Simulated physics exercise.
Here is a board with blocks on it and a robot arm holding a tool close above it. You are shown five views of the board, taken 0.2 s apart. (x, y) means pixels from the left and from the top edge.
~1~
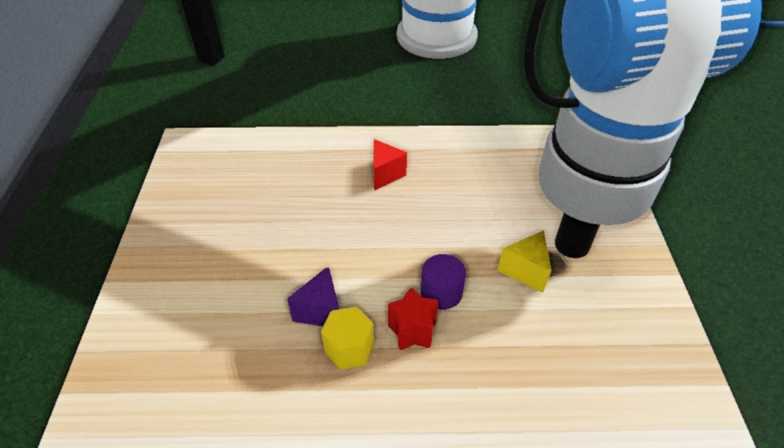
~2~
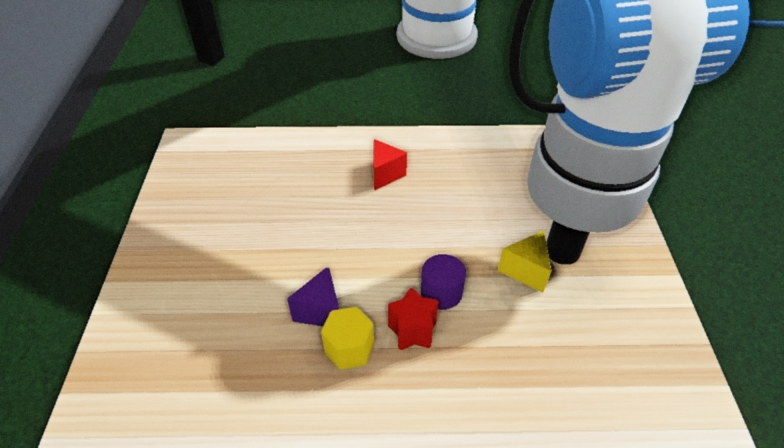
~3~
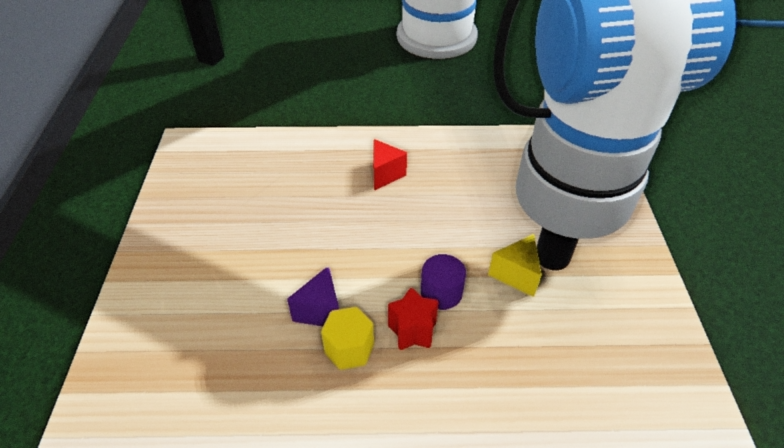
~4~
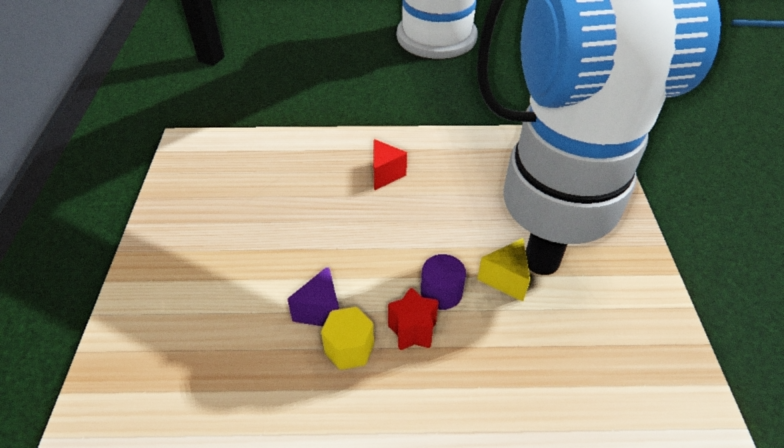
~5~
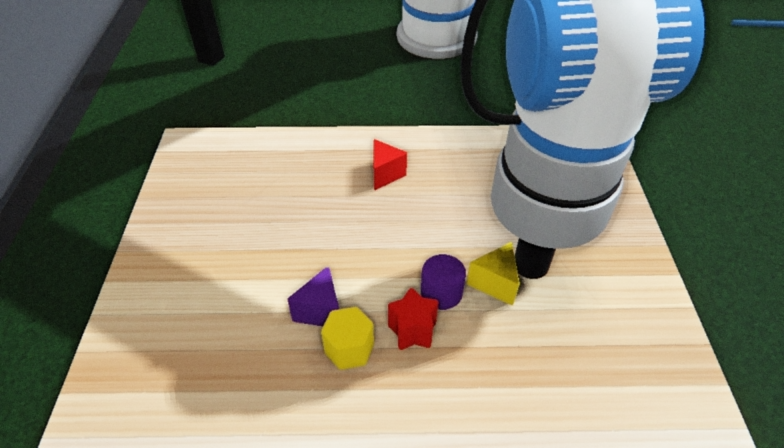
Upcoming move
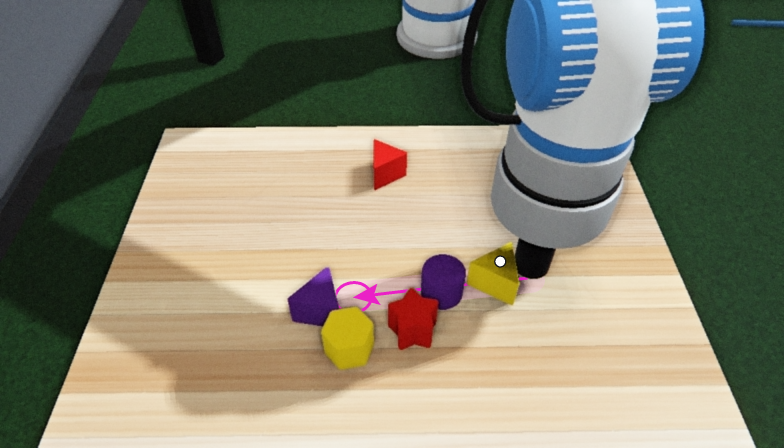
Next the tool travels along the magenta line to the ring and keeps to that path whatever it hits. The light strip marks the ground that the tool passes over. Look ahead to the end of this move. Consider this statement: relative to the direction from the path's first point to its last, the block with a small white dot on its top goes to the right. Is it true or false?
It is true.
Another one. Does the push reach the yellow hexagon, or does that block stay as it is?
The yellow hexagon is left alone.
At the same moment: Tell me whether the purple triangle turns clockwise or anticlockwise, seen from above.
It makes a counterclockwise turn.
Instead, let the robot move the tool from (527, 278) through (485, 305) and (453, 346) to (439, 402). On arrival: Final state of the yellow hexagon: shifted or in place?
The yellow hexagon does not move.
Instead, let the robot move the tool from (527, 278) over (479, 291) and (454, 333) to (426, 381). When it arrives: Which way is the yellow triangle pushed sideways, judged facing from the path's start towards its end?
Taking start-to-end as forward, the block's sideways shift goes to the right.
Drawn move, straight from (527, 278) to (353, 297); the dot is on the yellow triangle.
What follows on the original path. One third of the way, tool at (472, 271); red star at (412, 311); purple disc at (400, 271); yellow triangle at (436, 260), turned 25° clockwise.
Two thirds of the way, tool at (412, 278); red star at (412, 311); purple disc at (361, 277); yellow triangle at (387, 249), turned 30° clockwise.
At the end, tool at (352, 285); purple triangle at (277, 301), turned 40° anticlockwise; yellow hexagon still; red star at (412, 311); purple disc at (310, 278); yellow triangle at (362, 243), turned 70° clockwise.
